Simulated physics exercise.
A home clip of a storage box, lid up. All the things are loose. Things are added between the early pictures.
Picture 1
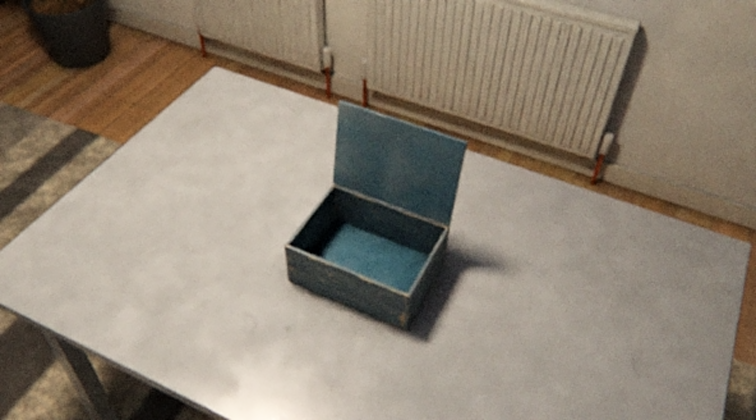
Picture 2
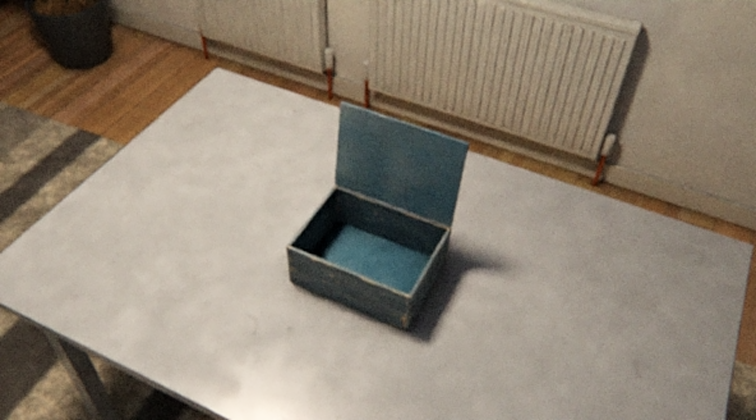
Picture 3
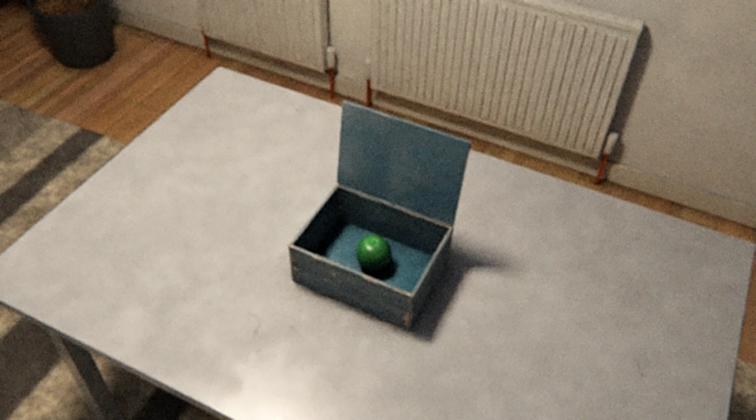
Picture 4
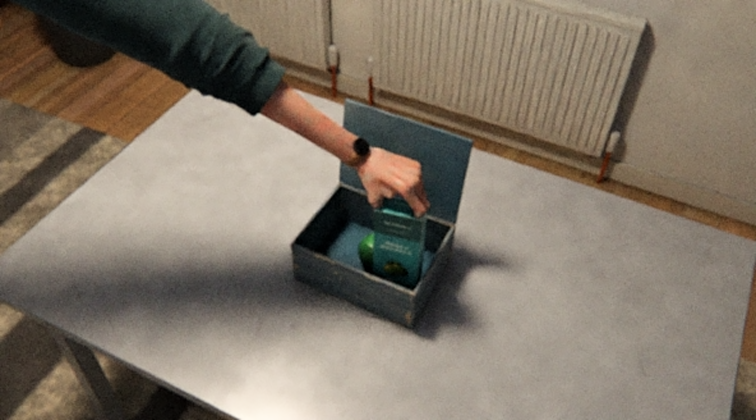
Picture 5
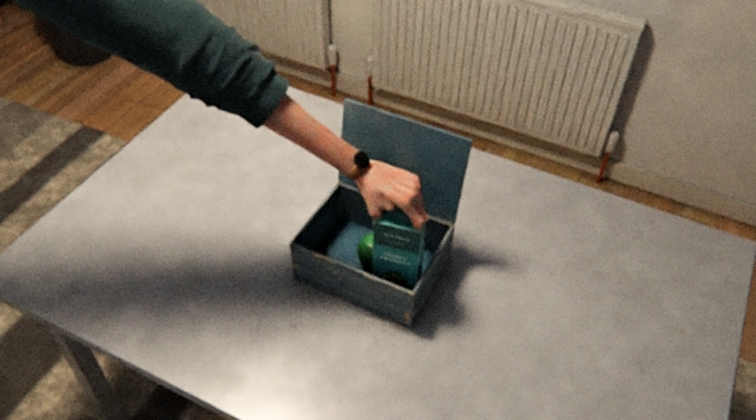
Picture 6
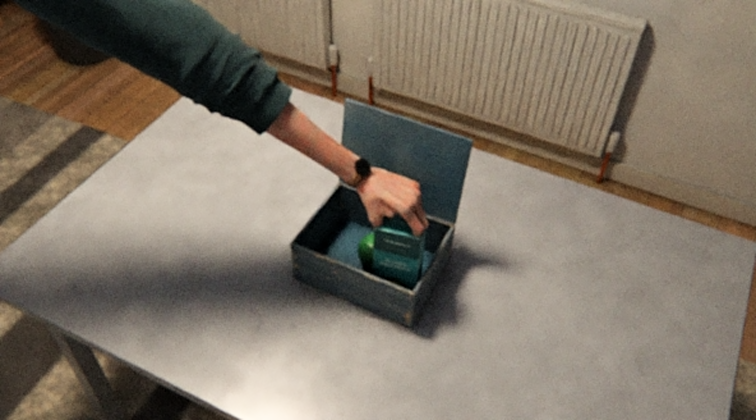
A green apple appears inside the open, empty blue box on the table. Then an arm in a dark green sleeve, with a black watch, is reaching in from the upper left, holding a turquoise packet upright beside the apple. The hand lowers the packet slightly further into the box.
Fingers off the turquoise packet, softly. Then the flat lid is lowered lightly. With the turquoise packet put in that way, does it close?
It stays ajar.
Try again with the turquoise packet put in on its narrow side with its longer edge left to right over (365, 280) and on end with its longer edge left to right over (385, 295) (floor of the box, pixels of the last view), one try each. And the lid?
First, it shuts flat; second, it stays ajar.
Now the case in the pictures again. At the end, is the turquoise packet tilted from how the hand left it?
The turquoise packet tips.
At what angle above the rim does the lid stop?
Some 16° above the rim.
Then, 1.60 s after the last picture, lid 60° above the rim.
Then, 2.40 s after the last picture, lid 19° above the rim; turquoise packet tipped 36° from how it was near (396, 273).
At rest, lid 15° above the rim; tipped over in the box, turquoise packet; green apple in place. Seen from the same camera at the end, turquoise packet near (401, 268).
